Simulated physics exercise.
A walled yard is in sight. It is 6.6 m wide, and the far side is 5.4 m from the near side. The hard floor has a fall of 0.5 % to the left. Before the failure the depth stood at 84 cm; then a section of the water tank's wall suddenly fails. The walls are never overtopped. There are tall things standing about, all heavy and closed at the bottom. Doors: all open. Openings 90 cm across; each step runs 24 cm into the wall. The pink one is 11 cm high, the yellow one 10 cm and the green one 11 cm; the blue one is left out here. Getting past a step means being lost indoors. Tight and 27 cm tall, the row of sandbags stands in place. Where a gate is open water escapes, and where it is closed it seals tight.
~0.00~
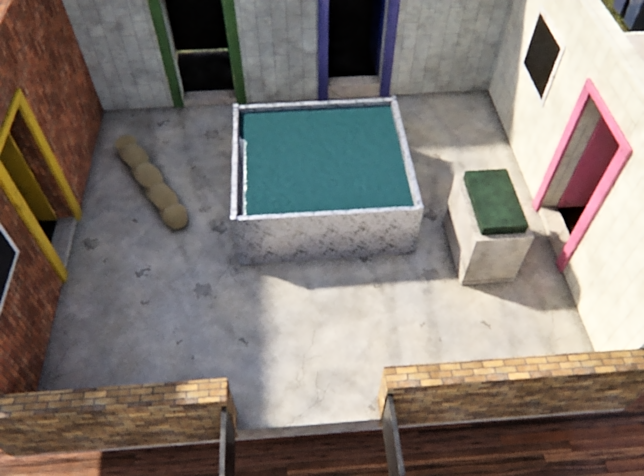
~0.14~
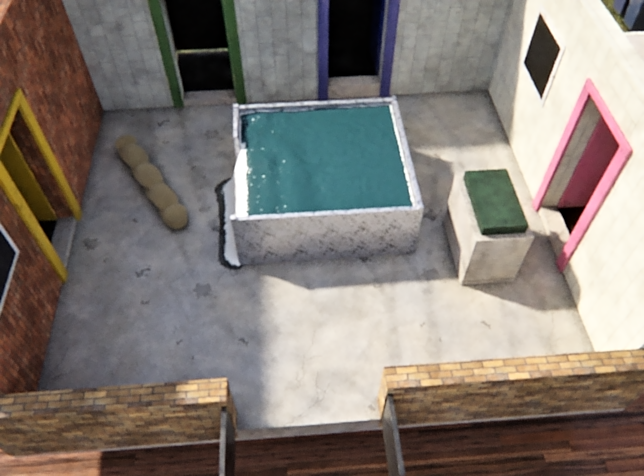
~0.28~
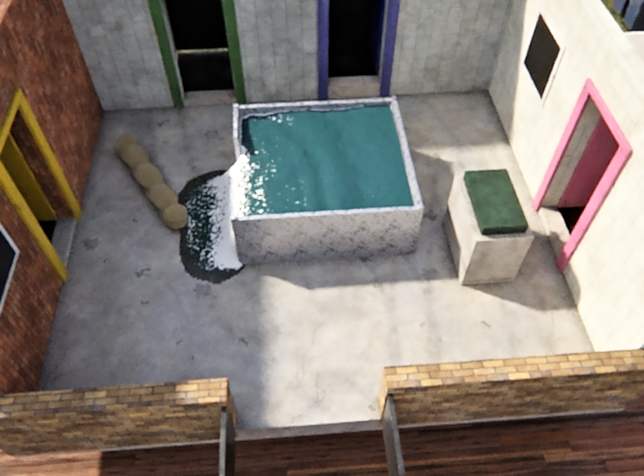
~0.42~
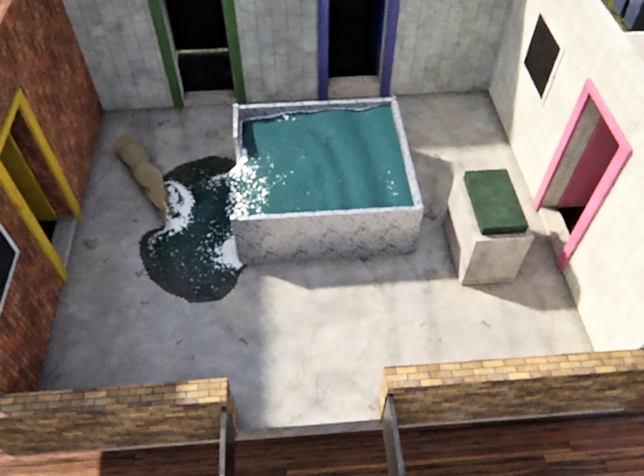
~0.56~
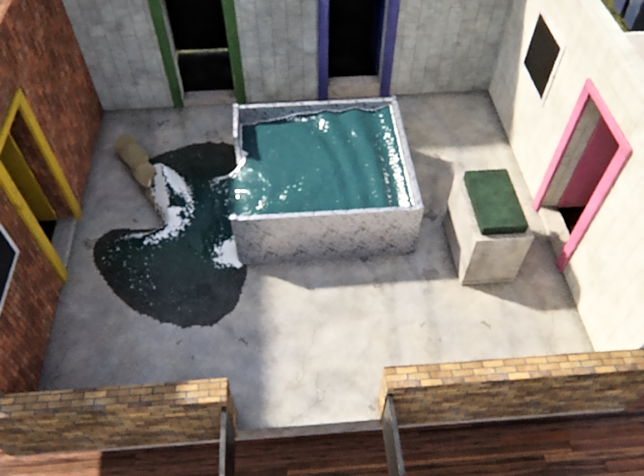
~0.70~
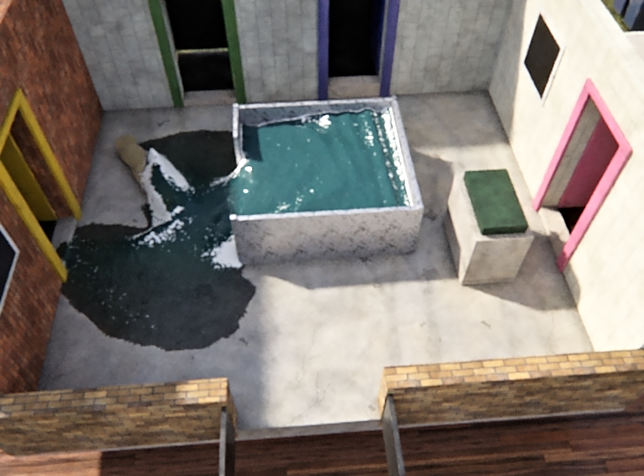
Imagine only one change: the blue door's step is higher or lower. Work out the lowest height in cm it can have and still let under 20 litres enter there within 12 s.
The lowest such height is roughly 8.5 cm.
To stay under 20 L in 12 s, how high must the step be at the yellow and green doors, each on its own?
Roughly 33 cm for the yellow door and roughly 19 cm for the green door.
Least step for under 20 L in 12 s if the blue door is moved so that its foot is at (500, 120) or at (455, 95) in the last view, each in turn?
Around 9.0 and 9.5 cm respectively.
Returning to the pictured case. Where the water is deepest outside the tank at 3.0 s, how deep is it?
About 36 cm.
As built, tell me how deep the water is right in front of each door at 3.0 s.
Depths in cm - pink: 0, yellow: 21, green: 20, blue: 3.
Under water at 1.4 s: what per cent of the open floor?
I'd estimate about 35 percent.
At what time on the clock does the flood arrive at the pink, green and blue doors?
Pink 4.5 s, green 1.2 s, blue 2.8 s.
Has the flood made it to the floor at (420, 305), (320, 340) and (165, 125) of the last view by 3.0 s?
First bone-dry, second wet through, third wet through.
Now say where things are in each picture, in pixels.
Still water, 84 cm deep, in the water tank at (321, 158); the blue door at (356, 46) is dry, in the first frame.
The front is at (223, 197), 0.3 m from the gap at (242, 207); 0.3 m2 of floor is wet, 84 cm left at the back, in the second frame.
The gap is at (242, 208), the front 0.9 m out at (185, 212); the back of the water tank holds 84 cm, in the third frame.
Water pours out at (243, 210) and has run 1.3 m, to (146, 250); about 12 cm deep outside, 83 cm at the back, in the fourth frame.
Water pours out at (243, 210) and has run 1.9 m, to (101, 257); about 8 cm deep outside, 74 cm at the back, in the fifth frame.
The front is at (64, 281), 2.4 m from the gap at (242, 209); 5.6 m2 of floor is wet, 70 cm left at the back; the blue door at (356, 46), 3.2 m from the gap, is still 2.2 m from the nearest water, in the sixth frame.
After 1.4 s water covers 35 % of the floor, deepest (54 cm) near (192, 218); it has not reached the blue door.
After 3.0 s water covers 60 % of the floor, deepest (36 cm) near (30, 425); 3 cm at the blue door, 0 litres in over its 25 cm step.
After 12.0 s water covers 95 % of the floor, deepest (16 cm) near (485, 96); 13 cm at the blue door, 0 litres in over its 25 cm step.
At the blue door as built, the water arrived by 2.8 s and peaked near 13 cm at 12.0 s.
Run again over the same 12 s with other heights there, 29 litres in over 7.5 cm, 8 litres over 10 cm. The limit of 20 litres is kept from about 8.5 cm up.
